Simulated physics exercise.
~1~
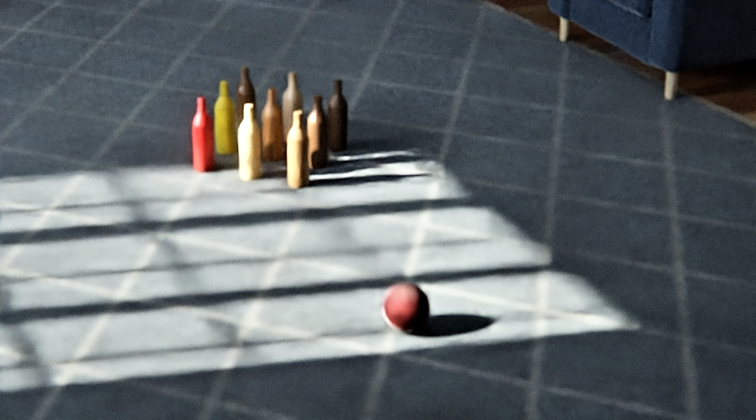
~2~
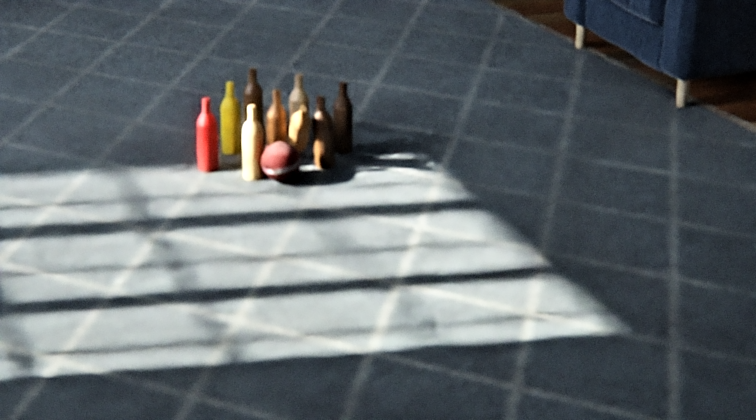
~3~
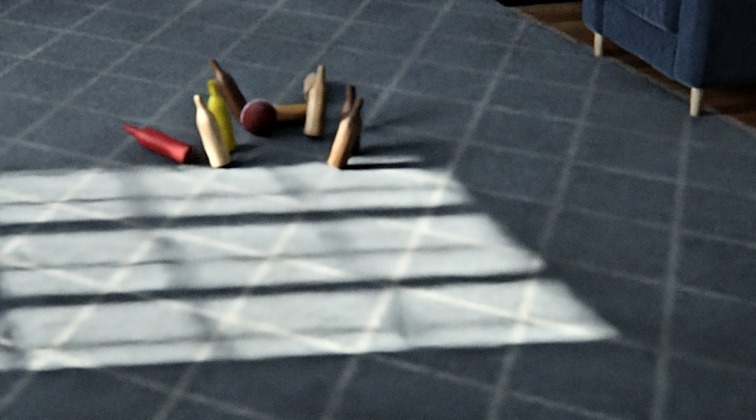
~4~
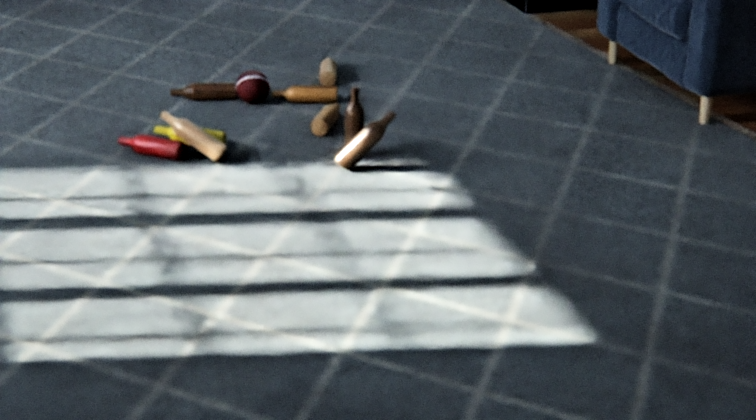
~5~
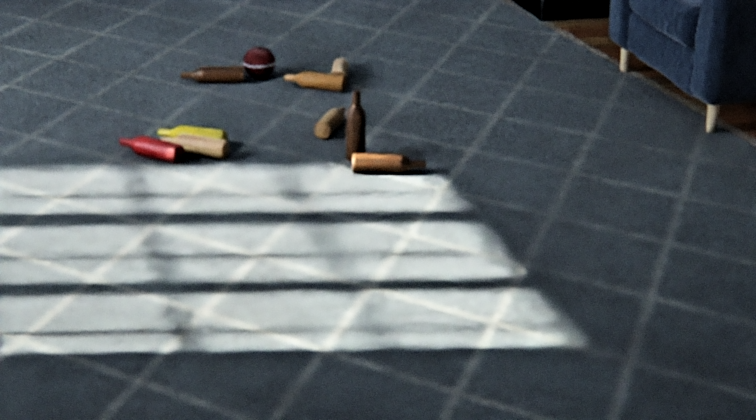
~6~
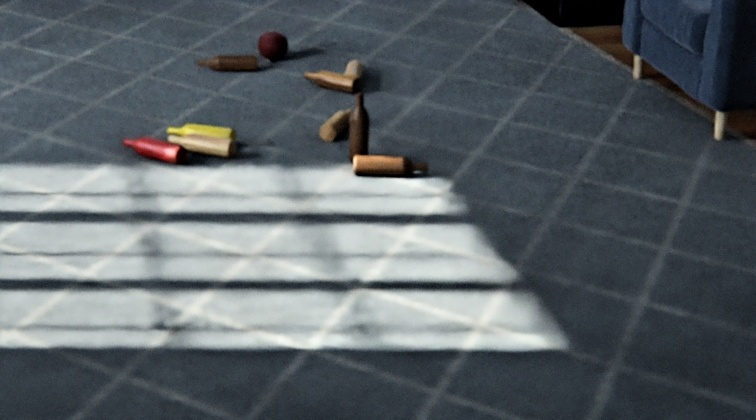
To begin with, nine wooden skittles, one red and one yellow among them, stand close together on a dark carpet beyond a patch of sunlight, with a dark red ball in front. The ball rolls away to the left and strikes the near side of the group. It pushes through the middle as skittles tip outward, the red one dropping flat while the yellow one leans. The yellow one then falls too, and others topple and settle. Finally, the ball rolls on beyond them towards the back, leaving a single dark brown skittle upright among eight fallen ones.
